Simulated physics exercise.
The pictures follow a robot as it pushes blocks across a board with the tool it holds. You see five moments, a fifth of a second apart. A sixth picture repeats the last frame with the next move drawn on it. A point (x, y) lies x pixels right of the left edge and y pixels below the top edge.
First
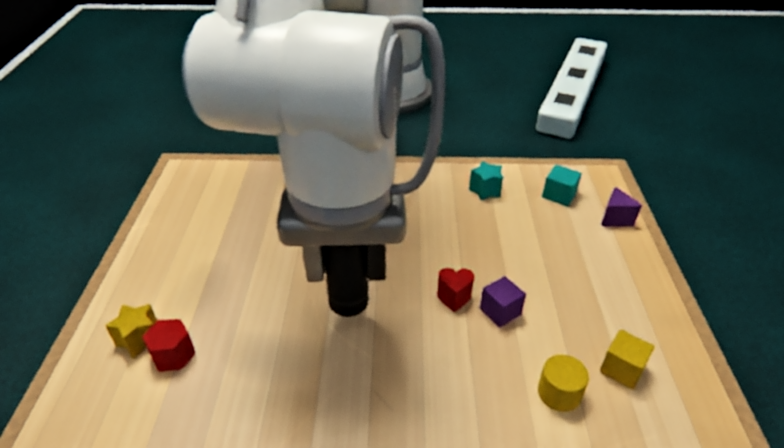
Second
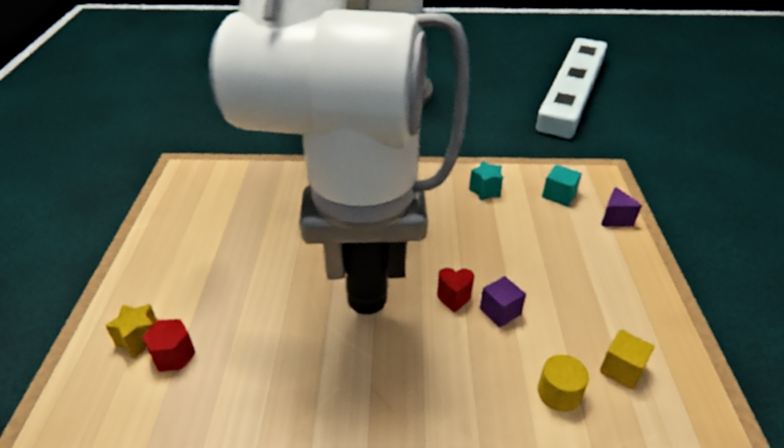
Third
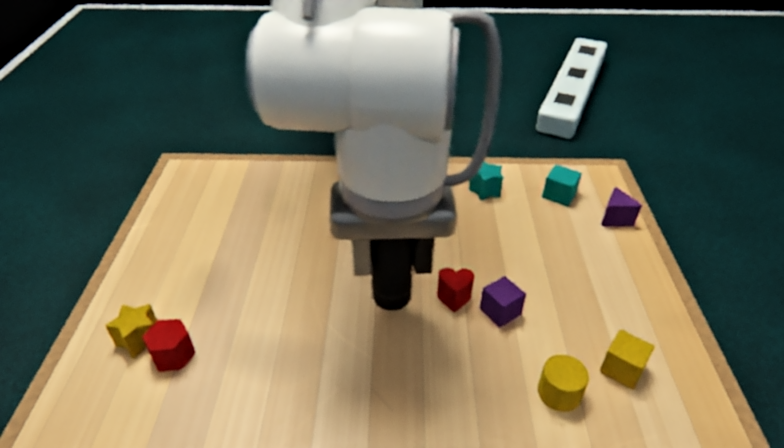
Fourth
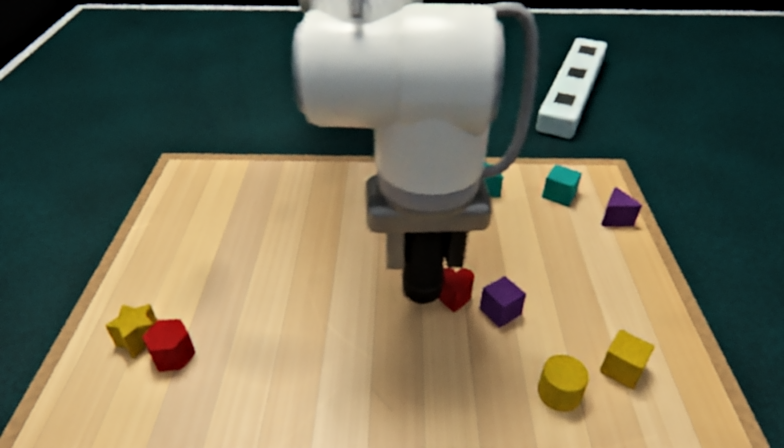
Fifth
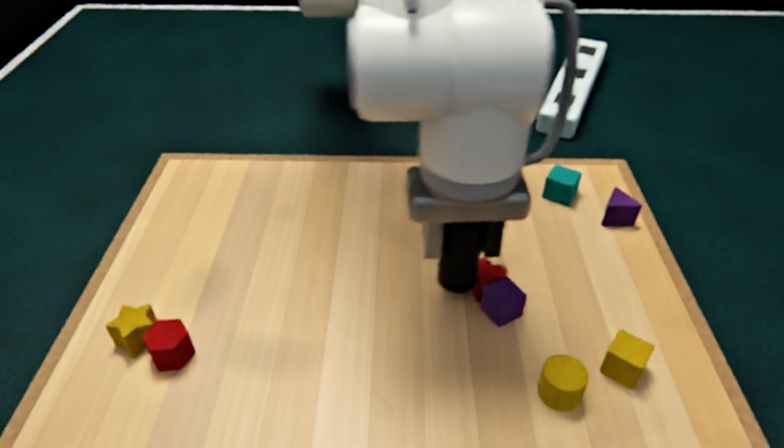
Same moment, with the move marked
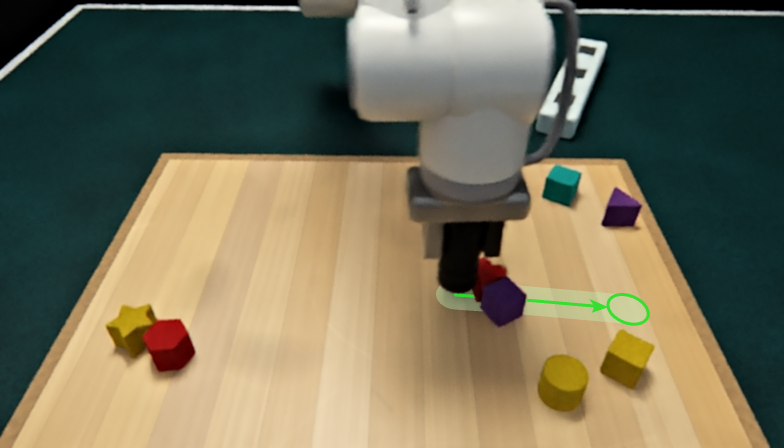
White robot arm moving right across a wooden board and pushing a red heart-shaped block against a purple block.
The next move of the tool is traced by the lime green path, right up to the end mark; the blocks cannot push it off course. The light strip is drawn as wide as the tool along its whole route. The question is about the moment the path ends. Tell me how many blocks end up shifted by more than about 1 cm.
The push will move two blocks.
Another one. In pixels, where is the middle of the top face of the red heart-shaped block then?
Near (544, 257).
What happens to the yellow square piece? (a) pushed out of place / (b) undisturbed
The one that fits is b, undisturbed.
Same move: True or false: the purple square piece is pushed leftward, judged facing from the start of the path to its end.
Answer: False.
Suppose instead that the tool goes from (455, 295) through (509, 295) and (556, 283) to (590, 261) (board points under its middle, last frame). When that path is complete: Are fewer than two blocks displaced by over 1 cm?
Final answer: No.
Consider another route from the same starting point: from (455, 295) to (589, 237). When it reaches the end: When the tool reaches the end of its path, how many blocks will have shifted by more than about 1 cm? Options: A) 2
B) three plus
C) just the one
Choice C: Just the one.
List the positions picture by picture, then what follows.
In the first frame, tip of the tool at (349, 303), middles of tops, red heart-shaped block at (457, 277), purple square piece at (505, 290), yellow square piece at (632, 348).
In the second frame, tool at (367, 300), nothing pushed.
In the third frame, tool at (392, 297), nothing pushed.
In the fourth frame, tool at (422, 290), nothing pushed.
In the fifth frame, tool at (457, 280), red heart-shaped block at (489, 269), purple square piece at (505, 290), yellow square piece at (632, 348).
The line goes straight from (455, 295) to (628, 309).
The first path, step by step. One third of the way, tool at (515, 285); red heart-shaped block at (535, 261), turned 45° anticlockwise; purple square piece at (533, 304), turned 20° clockwise.
Two thirds of the way, tool at (574, 289); red heart-shaped block at (544, 257), turned 70° anticlockwise; purple square piece at (537, 307), turned 35° clockwise.
At the end, tool at (634, 295); red heart-shaped block at (544, 257), turned 70° anticlockwise; purple square piece at (537, 307), turned 35° clockwise; yellow square piece unmoved.
